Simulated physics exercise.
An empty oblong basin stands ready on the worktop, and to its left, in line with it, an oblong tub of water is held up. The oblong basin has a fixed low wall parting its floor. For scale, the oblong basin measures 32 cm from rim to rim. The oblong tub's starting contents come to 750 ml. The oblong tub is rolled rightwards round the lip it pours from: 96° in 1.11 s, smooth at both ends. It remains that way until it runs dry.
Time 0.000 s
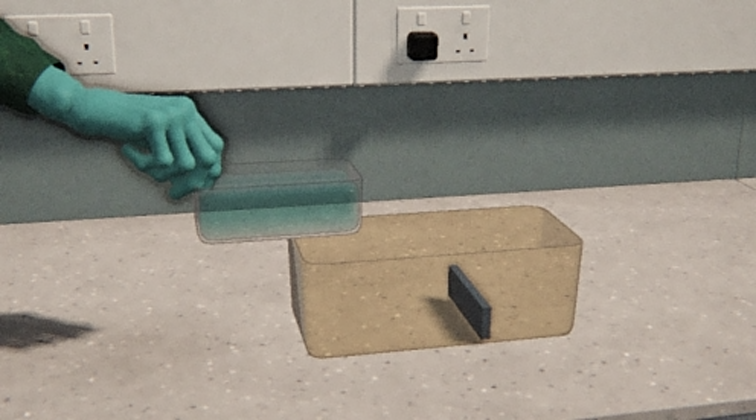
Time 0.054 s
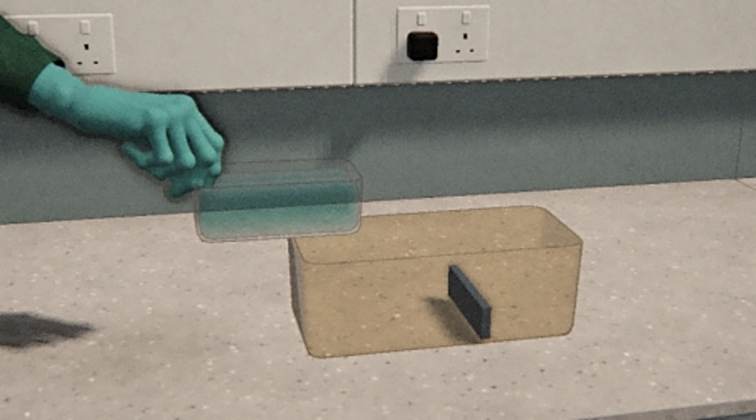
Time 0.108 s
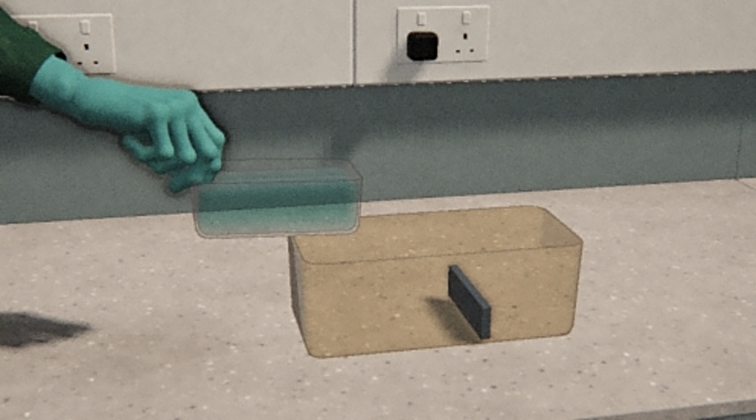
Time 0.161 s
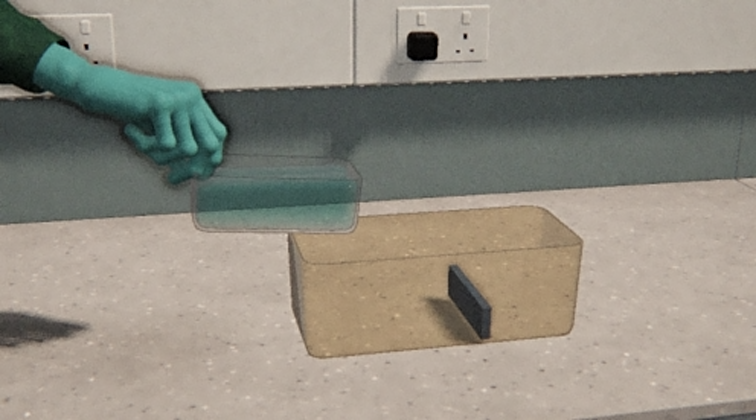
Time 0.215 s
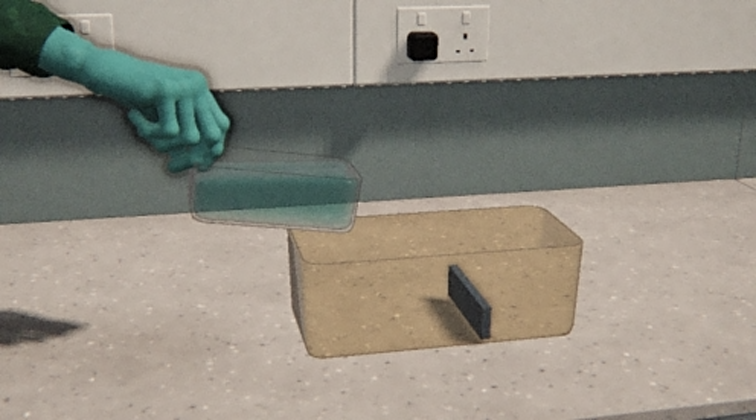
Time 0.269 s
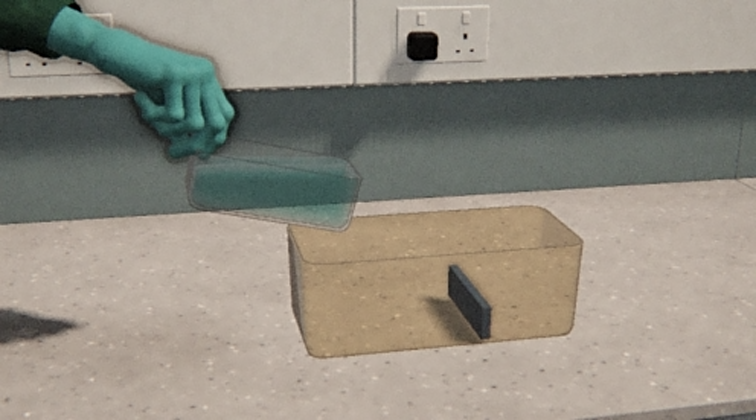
On a speckled worktop, a green-gloved hand gradually tilting a clear tub of water slightly rightwards beside a larger empty basin.
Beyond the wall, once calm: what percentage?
18 out of 100.
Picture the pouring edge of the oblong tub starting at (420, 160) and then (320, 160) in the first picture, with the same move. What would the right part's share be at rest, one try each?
70 and 10 %.
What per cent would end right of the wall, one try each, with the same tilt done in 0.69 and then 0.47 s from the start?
Respectively about 30 and 20 percent.
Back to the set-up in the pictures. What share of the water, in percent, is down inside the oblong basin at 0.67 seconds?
About 22%.
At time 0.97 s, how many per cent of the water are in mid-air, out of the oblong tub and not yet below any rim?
Estimated airborne part: Roughly 4 per cent.
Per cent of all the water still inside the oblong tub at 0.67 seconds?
Fraction remaining: Approx. 36 per cent.
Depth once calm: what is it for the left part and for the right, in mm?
Depths: Left near 22 mm, right near 10 mm.
Then, 0.67 s in, the tilt is 64° and 36 per cent is still to pour, 22 is left of the wall and 0 right of it.
Then, 0.97 s in, the tilt is 92° and 7 per cent is still to pour, 69 is left of the wall and 13 right of it.
Then, 1.27 s in, the tilt is 96° and 1 per cent is still to pour, 78 is left of the wall and 13 right of it.
Then, 1.61 s in, the tilt is 96° and 0 per cent is still to pour, 75 is left of the wall and 18 right of it.
Finally, 75 per cent lies left of the wall, 18 right of it and 7 outside.
